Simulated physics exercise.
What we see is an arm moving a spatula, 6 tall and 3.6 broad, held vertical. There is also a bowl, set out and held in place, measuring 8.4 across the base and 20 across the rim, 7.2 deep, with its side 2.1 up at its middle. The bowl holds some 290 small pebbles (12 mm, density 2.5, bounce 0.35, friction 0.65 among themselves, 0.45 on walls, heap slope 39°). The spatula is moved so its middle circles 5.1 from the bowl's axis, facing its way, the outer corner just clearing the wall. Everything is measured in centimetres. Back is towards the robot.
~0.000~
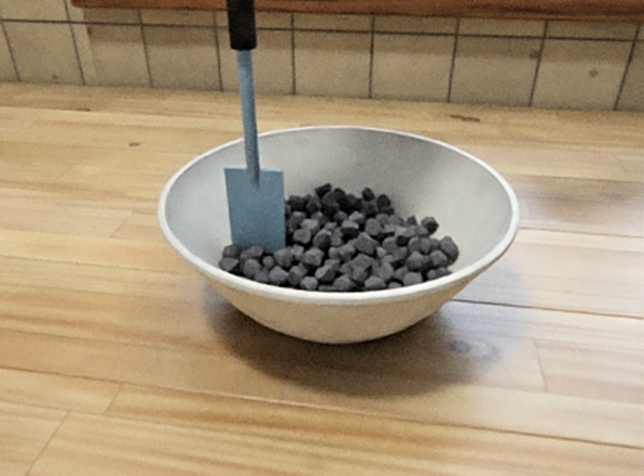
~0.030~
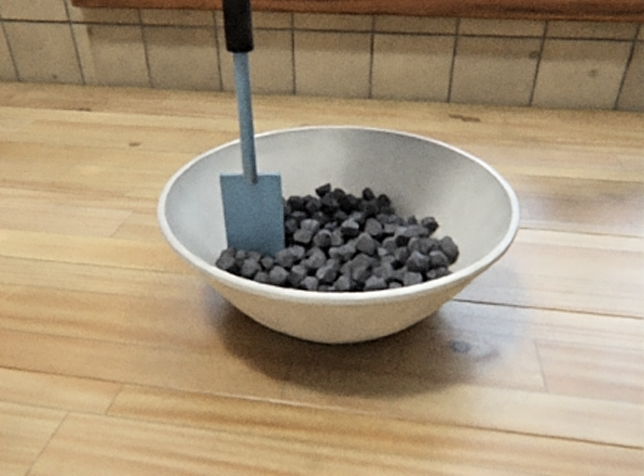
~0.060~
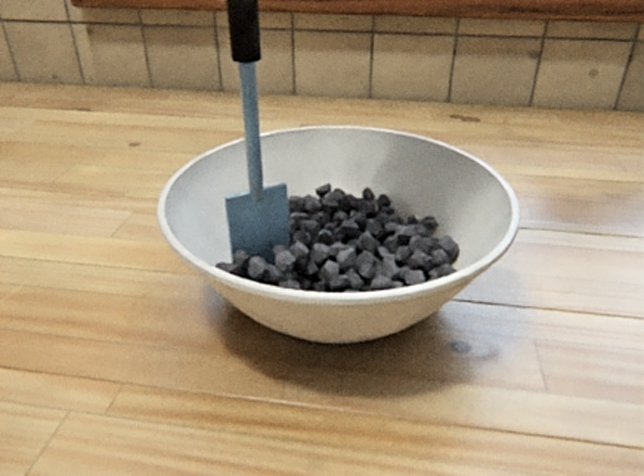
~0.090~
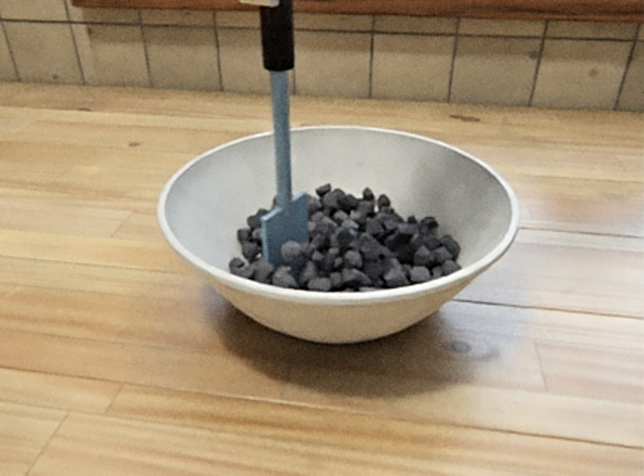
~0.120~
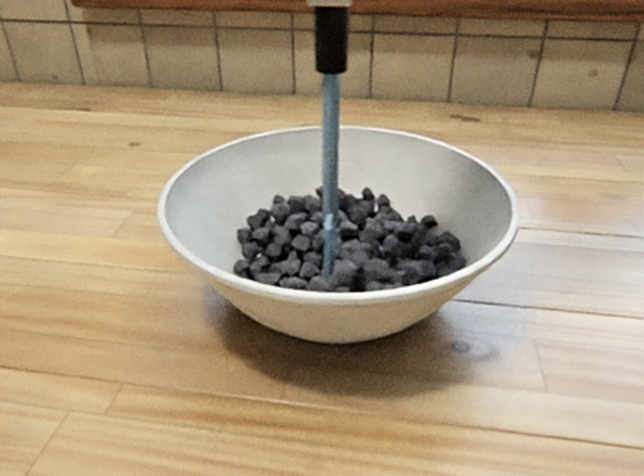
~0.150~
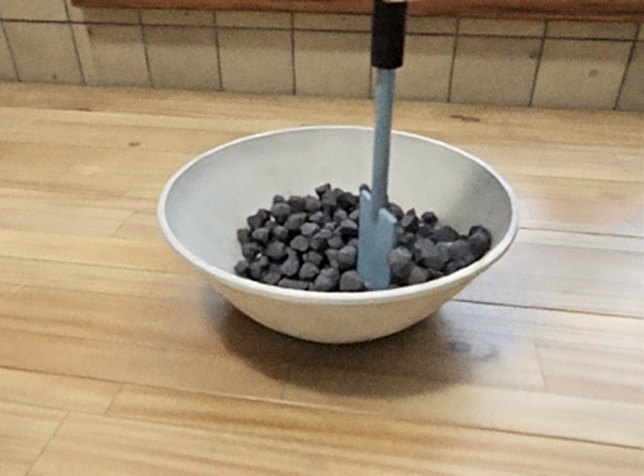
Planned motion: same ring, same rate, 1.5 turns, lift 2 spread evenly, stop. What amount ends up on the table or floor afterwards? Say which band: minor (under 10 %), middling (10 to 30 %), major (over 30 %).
Band: Middling.
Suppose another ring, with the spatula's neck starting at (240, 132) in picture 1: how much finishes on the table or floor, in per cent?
Close to 10 in a hundred.
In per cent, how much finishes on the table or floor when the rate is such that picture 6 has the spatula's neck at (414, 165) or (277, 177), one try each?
Around 25 and 0 percent, in that order.
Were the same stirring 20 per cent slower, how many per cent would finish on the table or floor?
10 %.
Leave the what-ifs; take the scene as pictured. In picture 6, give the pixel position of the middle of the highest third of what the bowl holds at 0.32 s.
Somewhere around (307, 172) in the last view.
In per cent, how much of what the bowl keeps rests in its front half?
Around 55 percent of it.
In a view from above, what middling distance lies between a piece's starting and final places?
About 7 centimetres.
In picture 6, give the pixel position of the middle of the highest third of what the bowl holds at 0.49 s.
In the last picture it sits around (280, 269).
By 0.32 s, 281° round, highest piece 9 above the table; 270 in the bowl, 6 on the table or floor, 16 in flight or on the tool.
By 0.49 s, 81° round, highest piece 9 above the table; 244 in the bowl, 32 on the table or floor, 16 in flight or on the tool.
By 0.78 s, 180° round, highest piece 6 above the table; 240 in the bowl, 52 on the table or floor.
By 1.48 s, 180° round, highest piece 6 above the table; 240 in the bowl, 52 on the table or floor.
Final count, 240 in the bowl, 52 on the table or floor. That is 18 % on the table or floor.
